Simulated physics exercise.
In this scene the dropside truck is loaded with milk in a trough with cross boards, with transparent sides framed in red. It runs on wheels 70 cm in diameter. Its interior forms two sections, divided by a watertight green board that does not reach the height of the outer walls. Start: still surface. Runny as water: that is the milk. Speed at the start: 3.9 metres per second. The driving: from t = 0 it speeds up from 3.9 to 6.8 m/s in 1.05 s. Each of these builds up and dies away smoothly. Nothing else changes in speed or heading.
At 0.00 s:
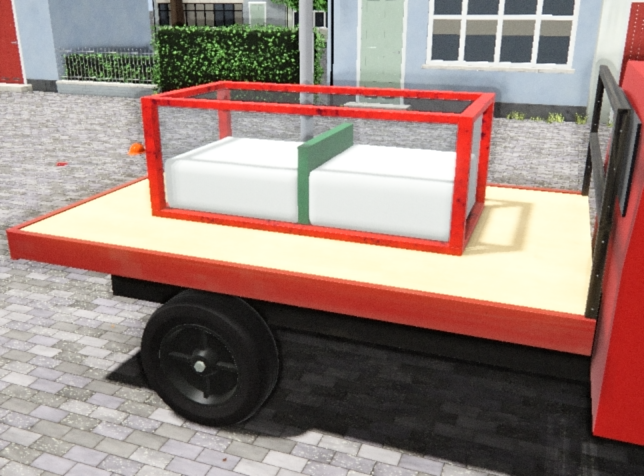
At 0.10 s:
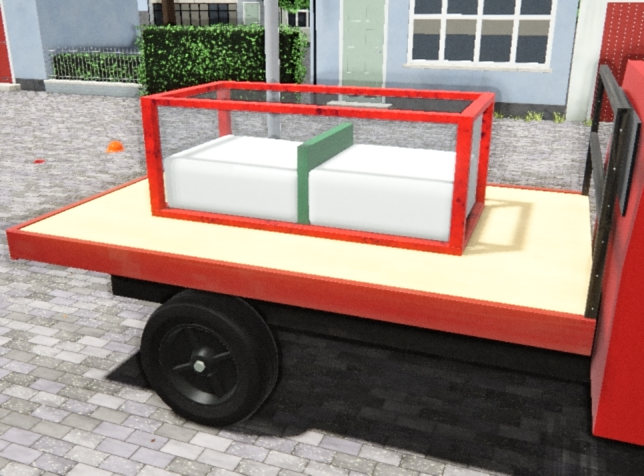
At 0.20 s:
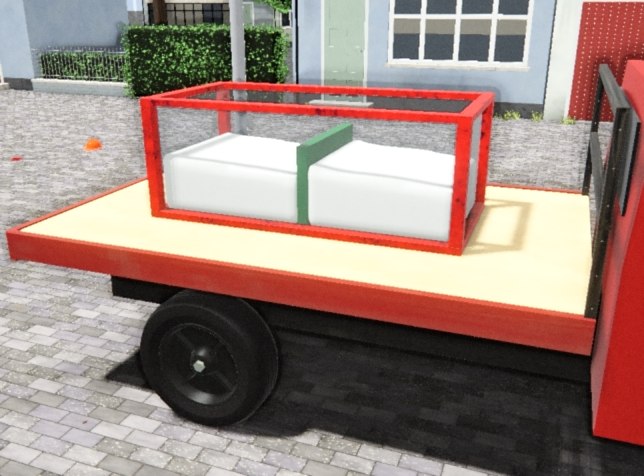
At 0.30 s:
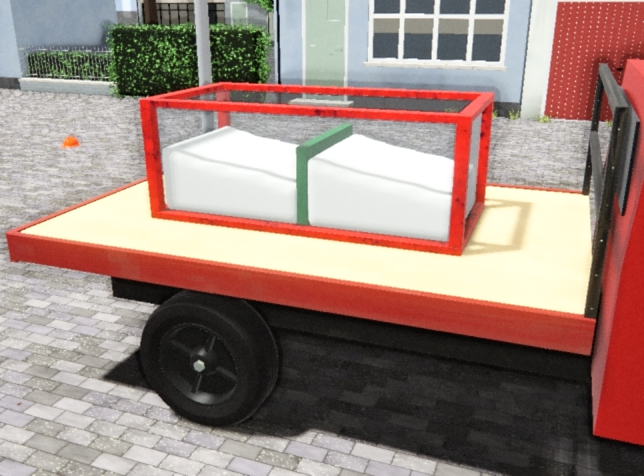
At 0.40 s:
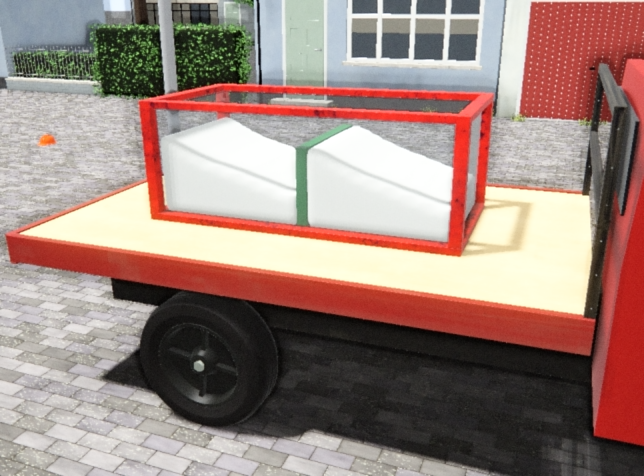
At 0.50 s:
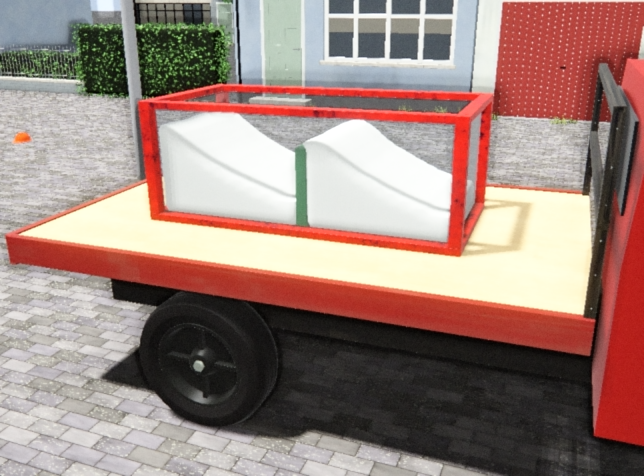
A red flatbed truck carrying white milk in a clear-sided, red-framed trough with a green divider drove off to the right, and the milk in both sections tilted, rising on the left and dipping on the right.
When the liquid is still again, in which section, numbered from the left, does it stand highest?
I would say in the first one.
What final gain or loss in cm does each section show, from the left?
In centimetres, left first: 1 up and 2 down.
After 0.90 s the sections hold 29, 25 cm, left to right.
After 1.30 s the sections hold 29, 25 cm, left to right.
After 1.80 s the sections hold 29, 26 cm, left to right.
After 4.03 s the sections hold 29, 26 cm, left to right.
